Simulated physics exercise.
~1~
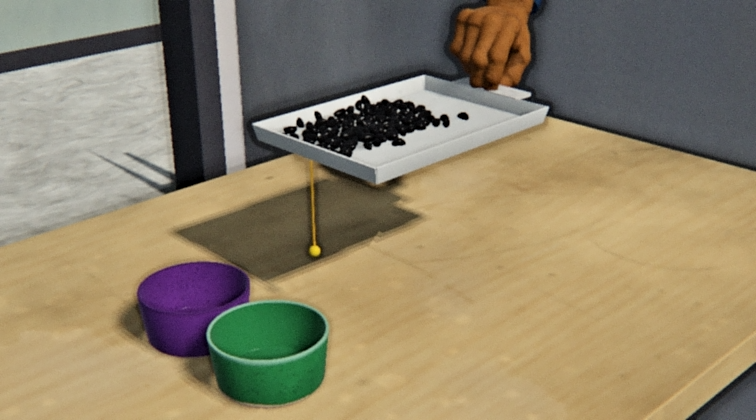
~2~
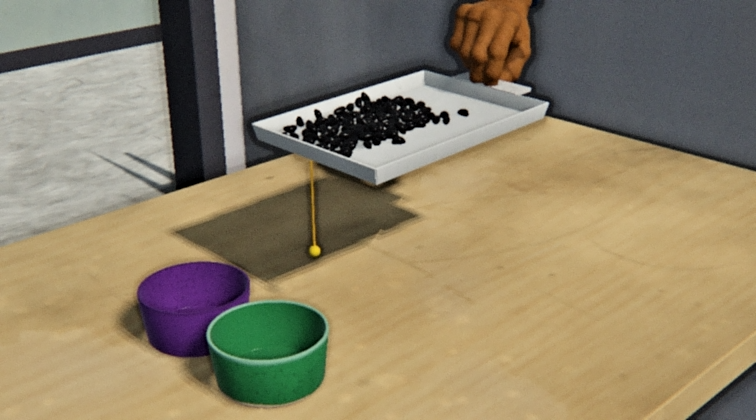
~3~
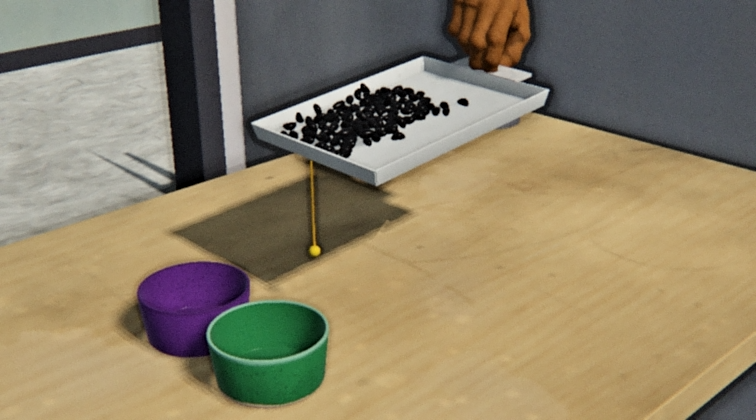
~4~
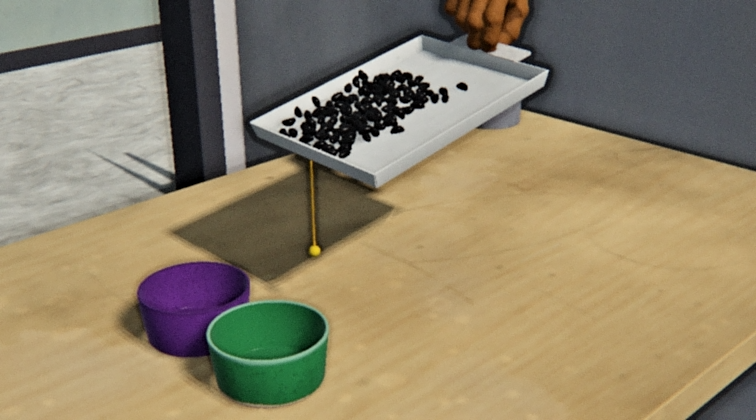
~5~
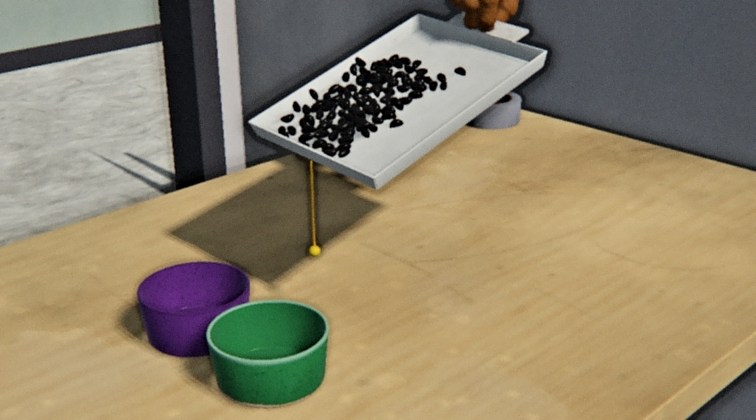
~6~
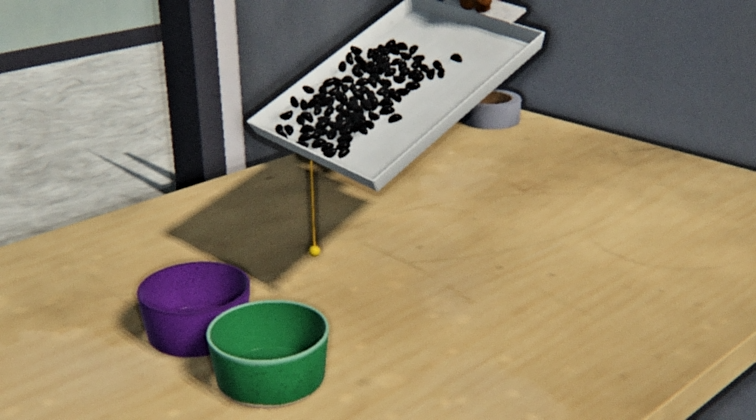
We see a hand raise the far end of a white tray of black beans above a wooden table, steepening its slant toward the near end, where a yellow bead hangs beside a purple dish and a green dish.
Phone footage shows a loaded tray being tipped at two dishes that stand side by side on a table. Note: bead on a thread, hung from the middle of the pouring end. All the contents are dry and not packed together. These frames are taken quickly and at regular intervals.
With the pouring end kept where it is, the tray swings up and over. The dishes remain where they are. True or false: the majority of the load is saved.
False.
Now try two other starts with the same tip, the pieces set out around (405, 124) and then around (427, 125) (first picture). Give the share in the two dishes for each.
It would be about 20 per cent for the first and about 20 per cent for the second.
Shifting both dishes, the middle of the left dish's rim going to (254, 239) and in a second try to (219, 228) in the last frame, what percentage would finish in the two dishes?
The first try gives 20 per cent, the second 10 per cent.
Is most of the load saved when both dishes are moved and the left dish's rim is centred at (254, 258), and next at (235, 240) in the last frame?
First try: Higher than half; second try: Lower than half.
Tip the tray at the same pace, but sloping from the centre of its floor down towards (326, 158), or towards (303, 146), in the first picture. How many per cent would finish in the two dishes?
Close to 30 percent first and close to 10 percent second.
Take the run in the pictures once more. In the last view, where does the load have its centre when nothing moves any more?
(314, 342).
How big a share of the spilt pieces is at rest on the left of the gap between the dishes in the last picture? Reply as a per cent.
I'd put it at close to 0 per cent.
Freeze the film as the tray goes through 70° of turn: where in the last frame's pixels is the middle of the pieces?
The centre of the load shows up near (325, 130) in the last view.
Shortly afterwards, tray tipped steeply; all but a few on the tray; only a few in the air.
Next, tray tipped past a quarter turn; a little on the tray; a little in the right dish; a little in the left dish; near half outside both; near a third in the air.
Some moments later, tray tipped past a quarter turn; a little in the right dish; a little in the left dish; the bulk outside both.
In the end, tray tipped past a quarter turn; a little in the right dish; a little in the left dish; the bulk outside both.
